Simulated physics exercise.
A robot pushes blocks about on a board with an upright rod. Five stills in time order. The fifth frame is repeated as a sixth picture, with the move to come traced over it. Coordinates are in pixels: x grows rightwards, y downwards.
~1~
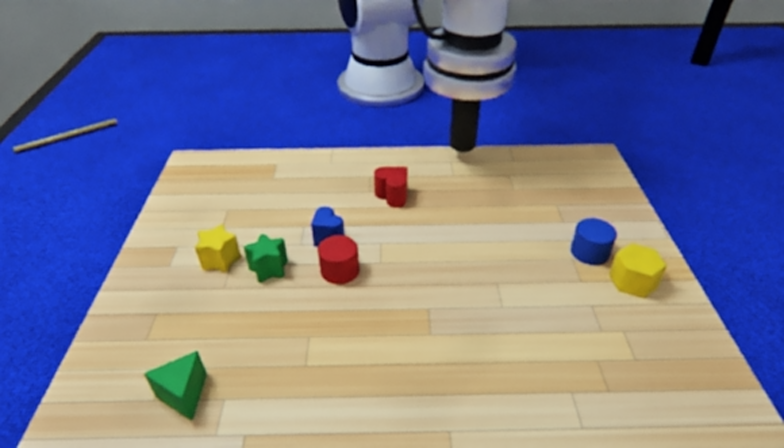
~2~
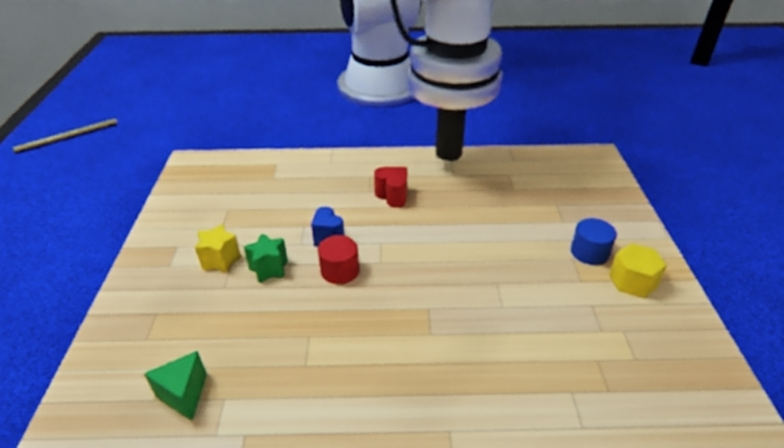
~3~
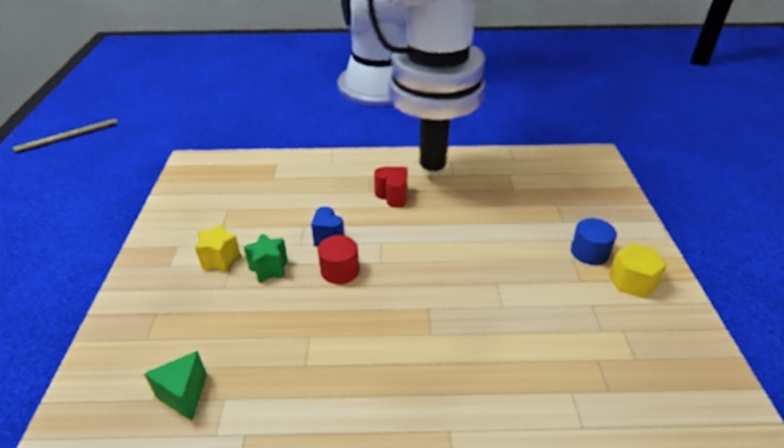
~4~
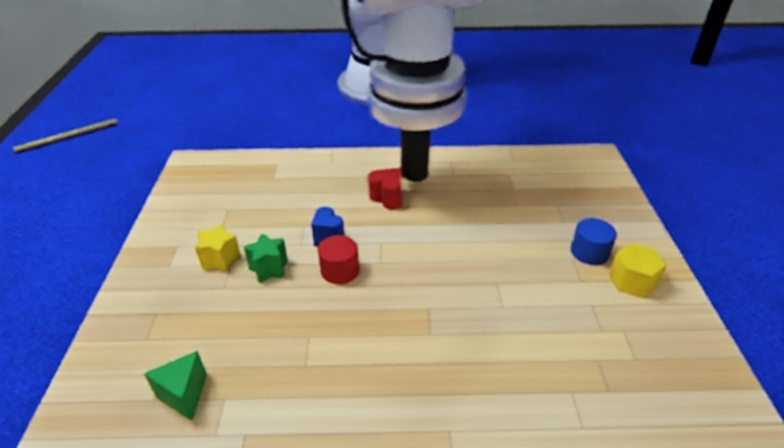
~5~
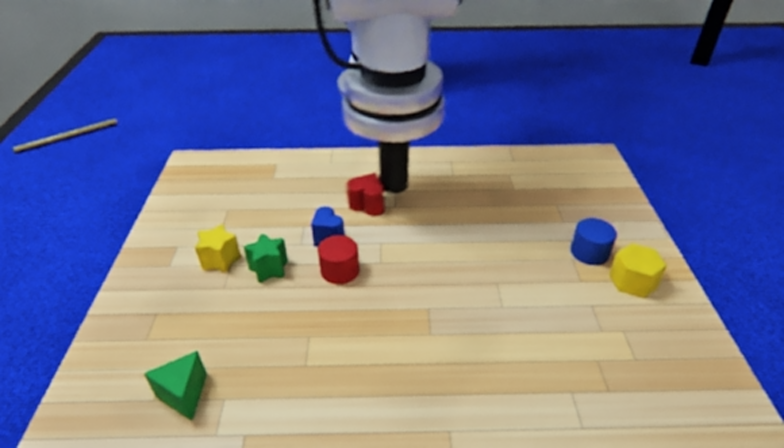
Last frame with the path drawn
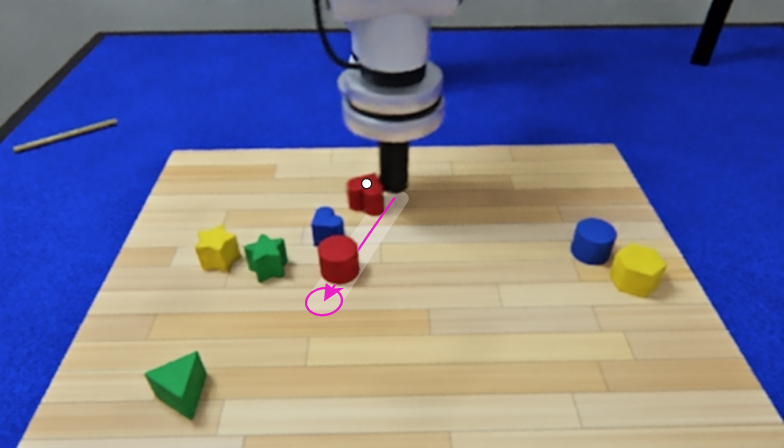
A robot arm moved its black rod left and toward the viewer across the back of a wooden board, then pushed the red heart-shaped block left toward the blue one, while the other blocks stayed still.
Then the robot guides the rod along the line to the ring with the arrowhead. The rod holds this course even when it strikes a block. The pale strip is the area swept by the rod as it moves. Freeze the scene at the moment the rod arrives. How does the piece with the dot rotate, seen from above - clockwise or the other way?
I'd predict that, seen from above, the piece with the dot rotates clockwise.
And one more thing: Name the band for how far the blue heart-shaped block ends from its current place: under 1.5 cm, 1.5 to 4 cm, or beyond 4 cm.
Short of 1.5 cm.
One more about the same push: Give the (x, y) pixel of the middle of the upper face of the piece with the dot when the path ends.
Just about (348, 195).
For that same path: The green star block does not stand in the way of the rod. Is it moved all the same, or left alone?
It holds its position.
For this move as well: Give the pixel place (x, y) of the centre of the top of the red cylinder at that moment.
Around pixel (288, 299).
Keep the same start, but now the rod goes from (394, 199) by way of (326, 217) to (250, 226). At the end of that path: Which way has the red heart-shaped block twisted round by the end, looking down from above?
Spin direction: Counter-clockwise.
The line goes from (394, 199) to (324, 301); the dot is on the red heart-shaped block.
On the path given first. One third of the way, rod (372, 216); red heart-shaped block (347, 195), turned 65° clockwise.
Two thirds of the way, rod (349, 250); red cylinder (325, 262); red heart-shaped block (348, 195), turned 70° clockwise.
At the end, rod (322, 288); green star block unmoved; blue heart-shaped block unmoved; red cylinder (288, 299); red heart-shaped block (348, 195), turned 70° clockwise.
